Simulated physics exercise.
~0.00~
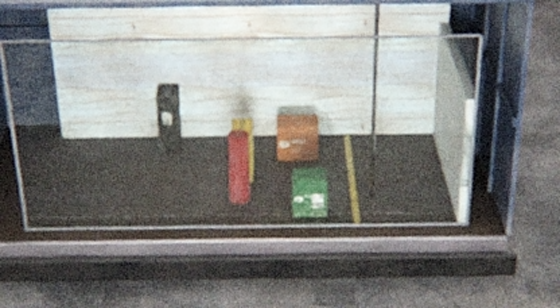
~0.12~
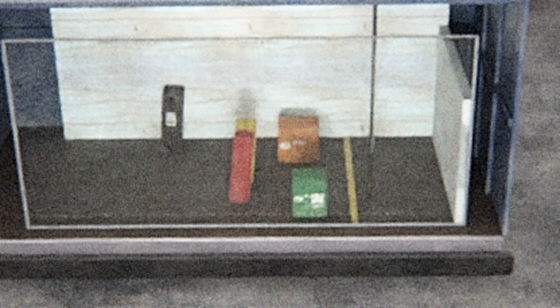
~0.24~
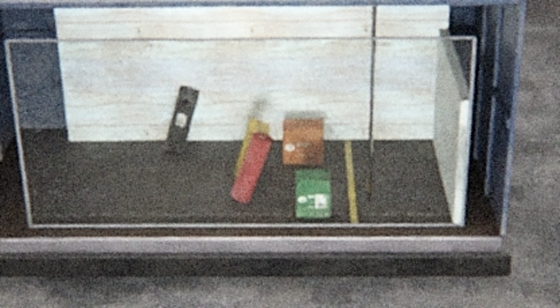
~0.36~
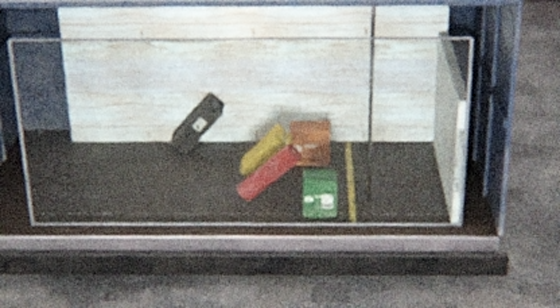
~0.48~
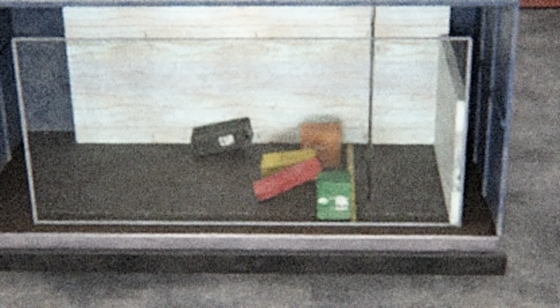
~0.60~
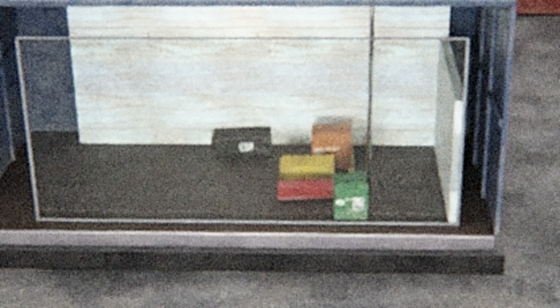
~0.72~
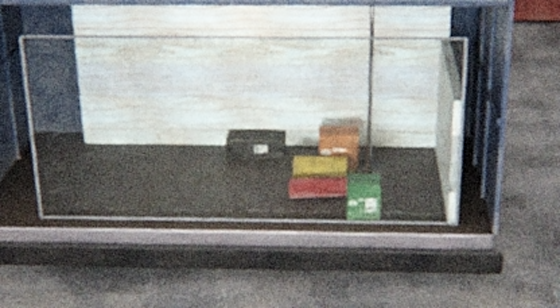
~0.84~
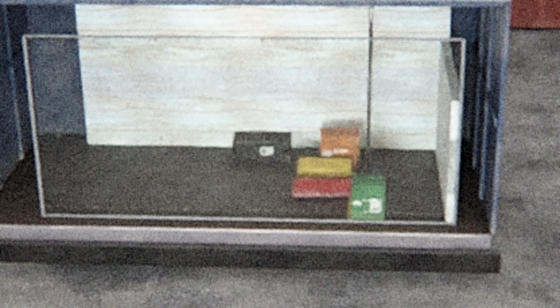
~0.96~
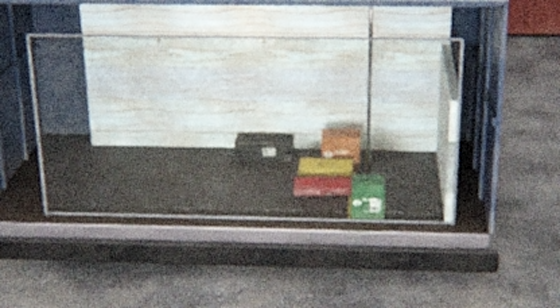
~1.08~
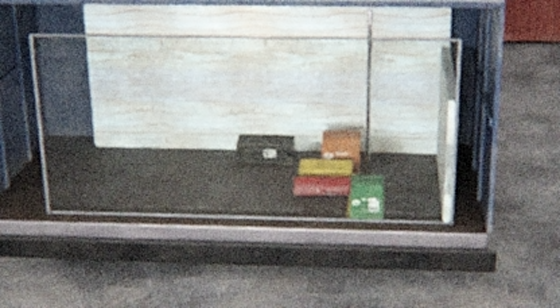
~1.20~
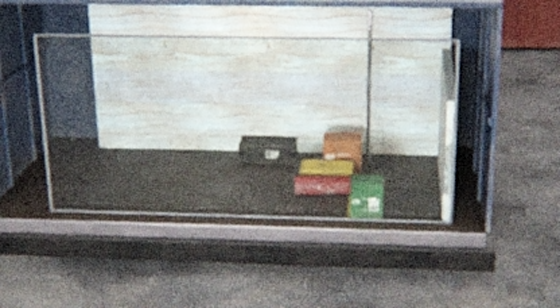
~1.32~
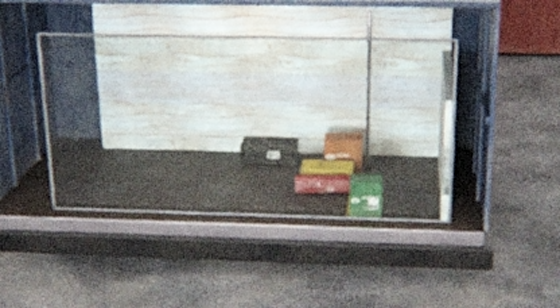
The footage shows five objects standing in a clear-fronted bay as the black, yellow and red tall ones tip over to the right and slide, while the orange and green boxes slide upright; all settle, with only the green one across the yellow line.
